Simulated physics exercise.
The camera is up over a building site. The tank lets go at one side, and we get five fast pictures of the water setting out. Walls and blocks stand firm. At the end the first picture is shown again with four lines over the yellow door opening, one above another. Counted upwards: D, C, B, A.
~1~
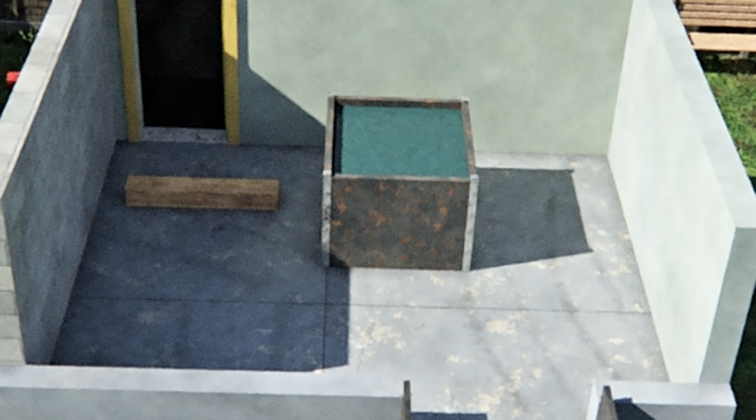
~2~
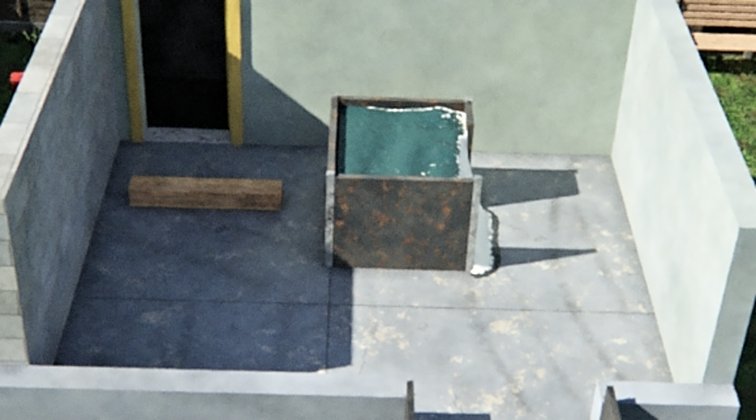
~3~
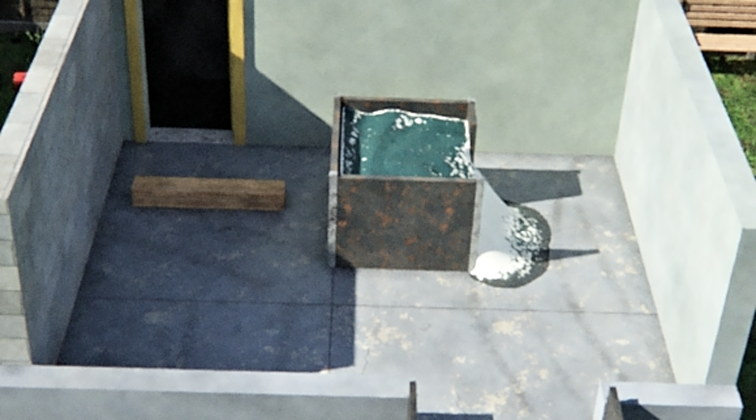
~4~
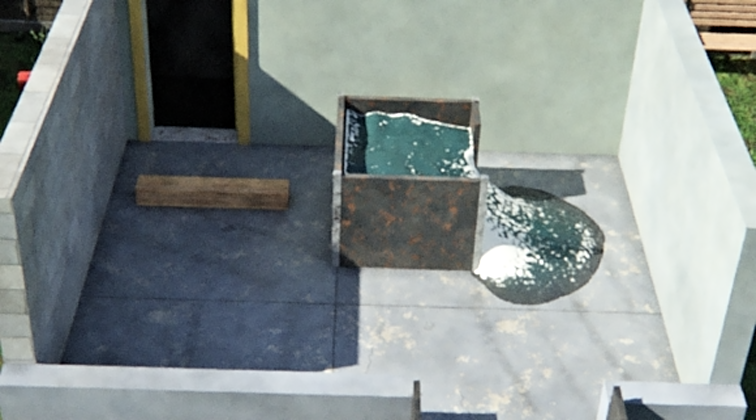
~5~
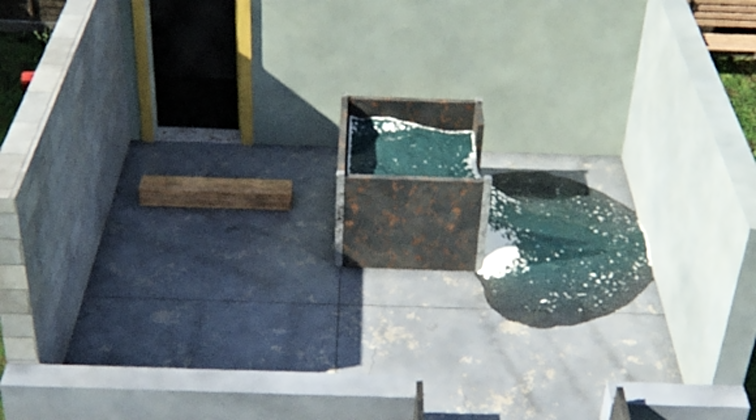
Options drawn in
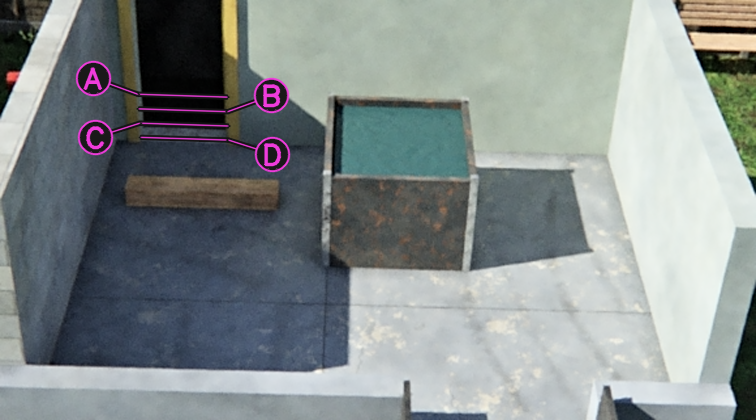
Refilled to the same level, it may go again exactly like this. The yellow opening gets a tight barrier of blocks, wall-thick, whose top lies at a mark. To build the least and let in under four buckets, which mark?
Go for C.
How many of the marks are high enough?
Three of them.
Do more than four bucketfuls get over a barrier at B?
No, that is safe.
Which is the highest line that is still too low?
D it is.
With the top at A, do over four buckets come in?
No, that is safe.
In magenta, A at (182, 95); B at (183, 110); C at (184, 124); D at (184, 138); from the bottom up D, C, B, A.
If A is chosen, nothing gets over.
If B is chosen, nothing gets over.
If C is chosen, nothing gets over.
If D is chosen, about 8 bucketfuls get in.
